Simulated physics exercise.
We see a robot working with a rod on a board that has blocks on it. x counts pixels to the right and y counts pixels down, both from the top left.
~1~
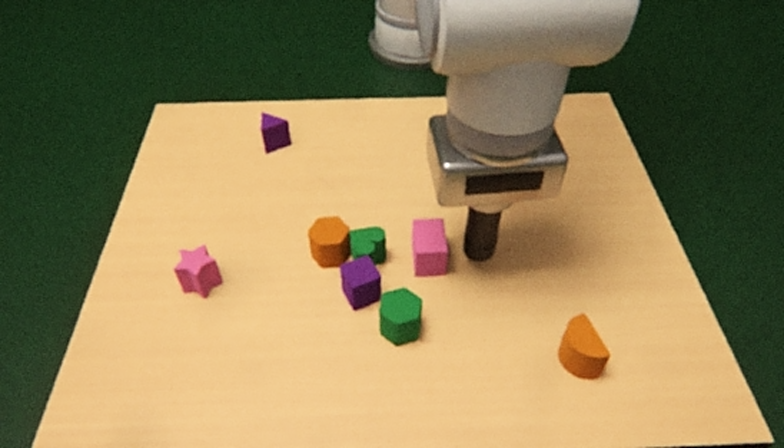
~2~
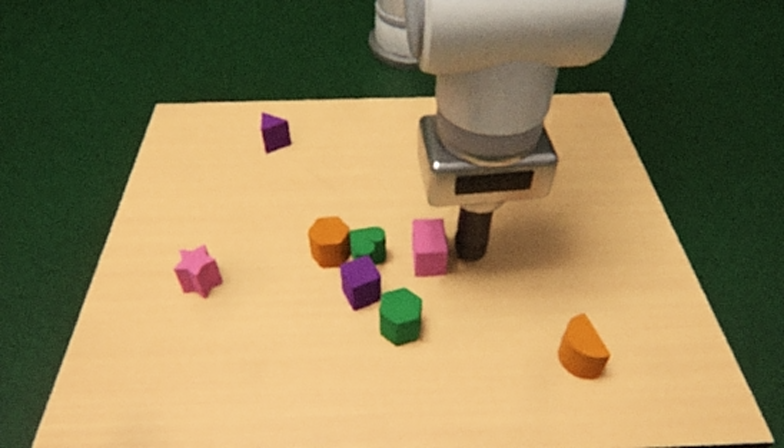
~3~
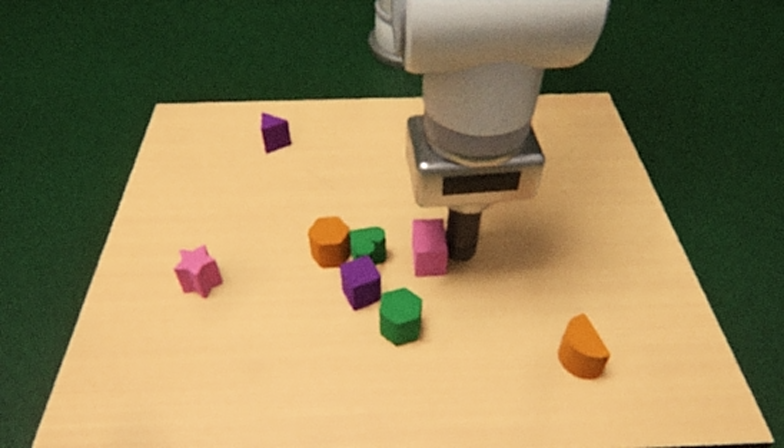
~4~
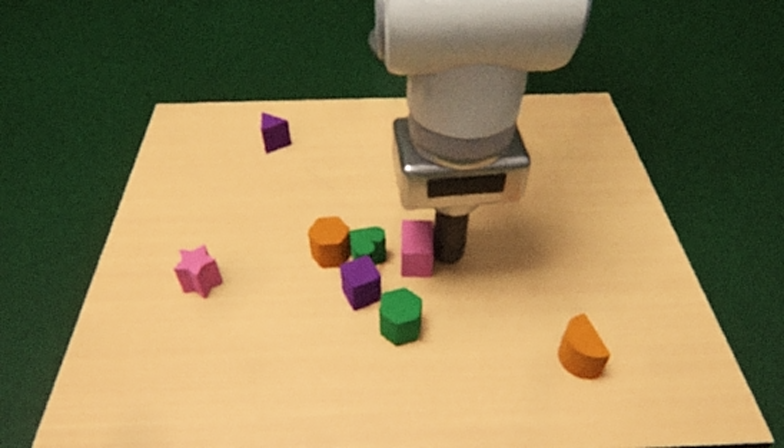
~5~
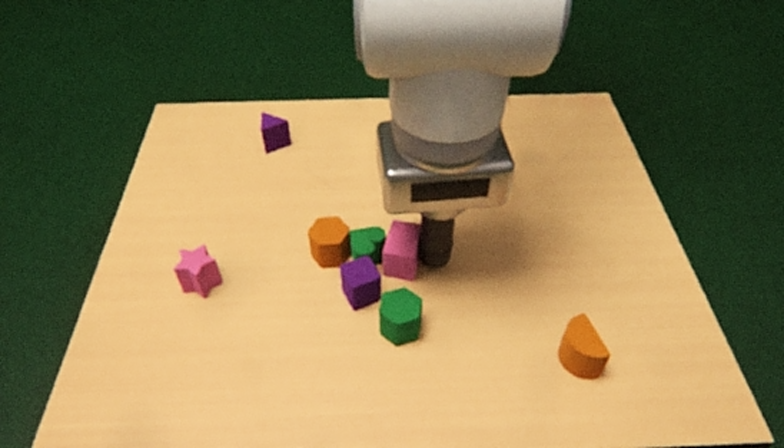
A white and grey robot arm with a dark rod stands over a pale wooden board on a dark green surface, seen from above at a fixed angle. Orange, green, purple and pink blocks cluster near the middle, with a pink star at left, a purple triangular block at upper left and an orange half-round one at lower right. The rod slides left and pushes the pink rectangular block slightly left, towards the green heart.
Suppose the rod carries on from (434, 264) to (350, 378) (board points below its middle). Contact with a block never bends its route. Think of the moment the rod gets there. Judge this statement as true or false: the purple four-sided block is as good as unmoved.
That is true.
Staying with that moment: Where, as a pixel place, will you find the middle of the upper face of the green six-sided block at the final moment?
In the picture, it is at (388, 369).
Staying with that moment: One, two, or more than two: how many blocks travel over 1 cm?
Answer: One block.
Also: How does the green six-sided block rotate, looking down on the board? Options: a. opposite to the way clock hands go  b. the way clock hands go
The correct letter is a.
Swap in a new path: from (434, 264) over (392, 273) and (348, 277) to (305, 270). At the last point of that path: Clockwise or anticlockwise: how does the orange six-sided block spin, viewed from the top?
Its rotation is counterclockwise.
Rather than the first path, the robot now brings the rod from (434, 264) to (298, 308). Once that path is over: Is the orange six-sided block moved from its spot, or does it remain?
It is carried off its spot.
What follows on the original path. One third of the way, rod at (409, 291); pink rectangular block at (397, 240), turned 20° clockwise.
Two thirds of the way, rod at (380, 331); green six-sided block at (389, 348), turned 50° anticlockwise; pink rectangular block at (397, 240), turned 20° clockwise.
At the end, rod at (350, 372); purple four-sided block not moved; green six-sided block at (388, 369), turned 100° anticlockwise; pink rectangular block at (397, 240), turned 20° clockwise.
